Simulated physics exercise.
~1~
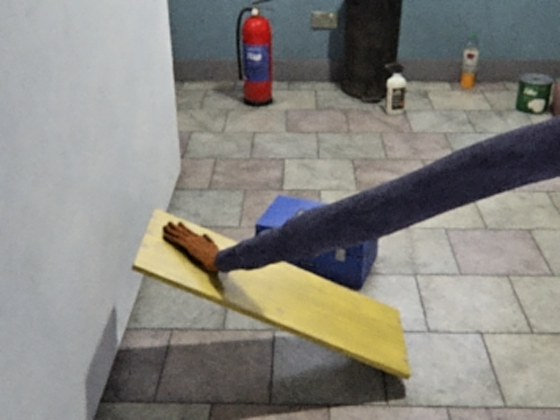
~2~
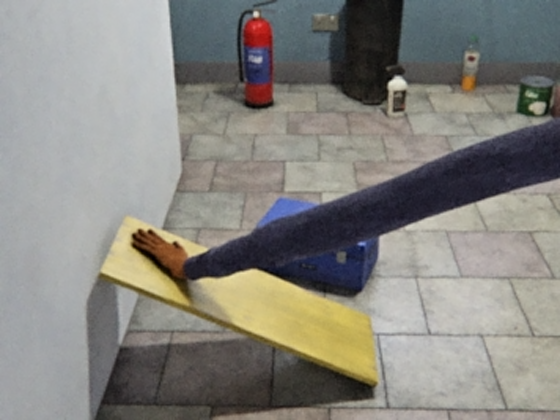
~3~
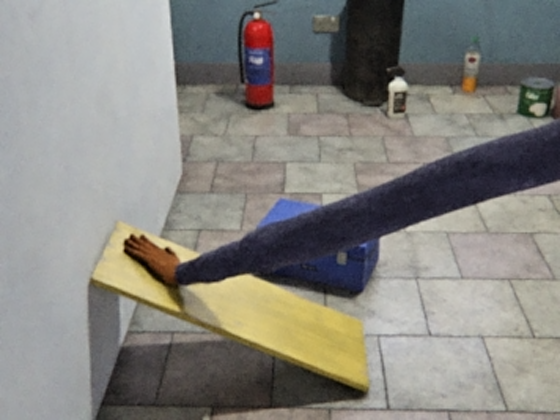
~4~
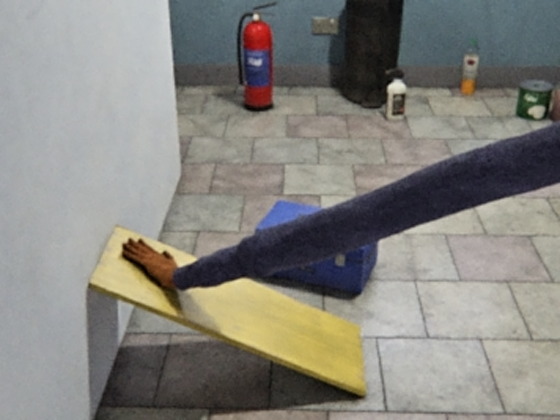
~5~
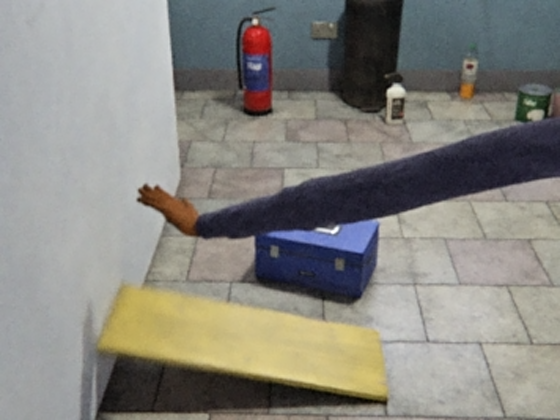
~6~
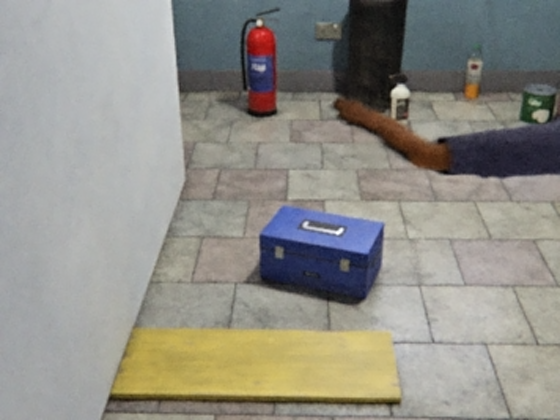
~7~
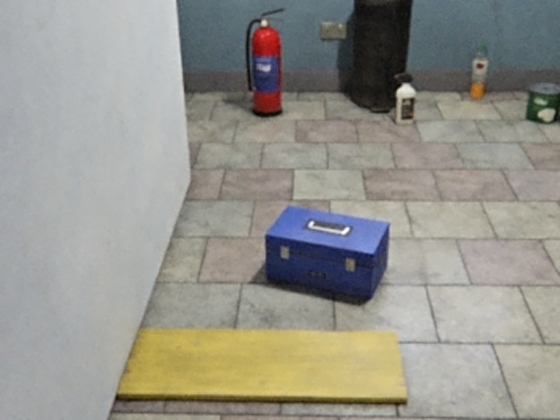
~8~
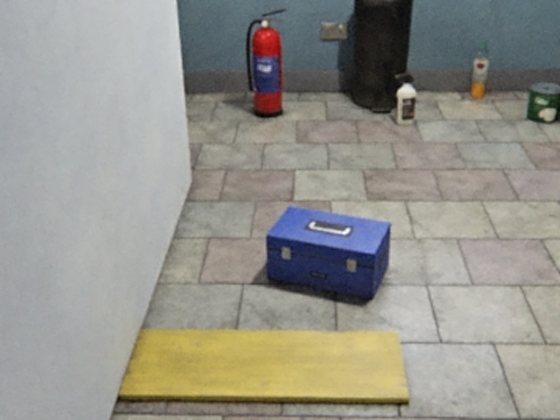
An arm in a dark blue sleeve reaches in from the right, its hand on the upper end of a yellow board on a tiled floor, seen from slightly above. A pale wall stands at the left, a blue toolbox sits behind the board, and a red fire extinguisher, a dark cylinder, bottles and a green can line the back wall. The hand moves the board left until its raised end rests against the pale wall. It then lets go and draws back, and the board slides down. The arm leaves, and the board lies flat before the unmoved toolbox.
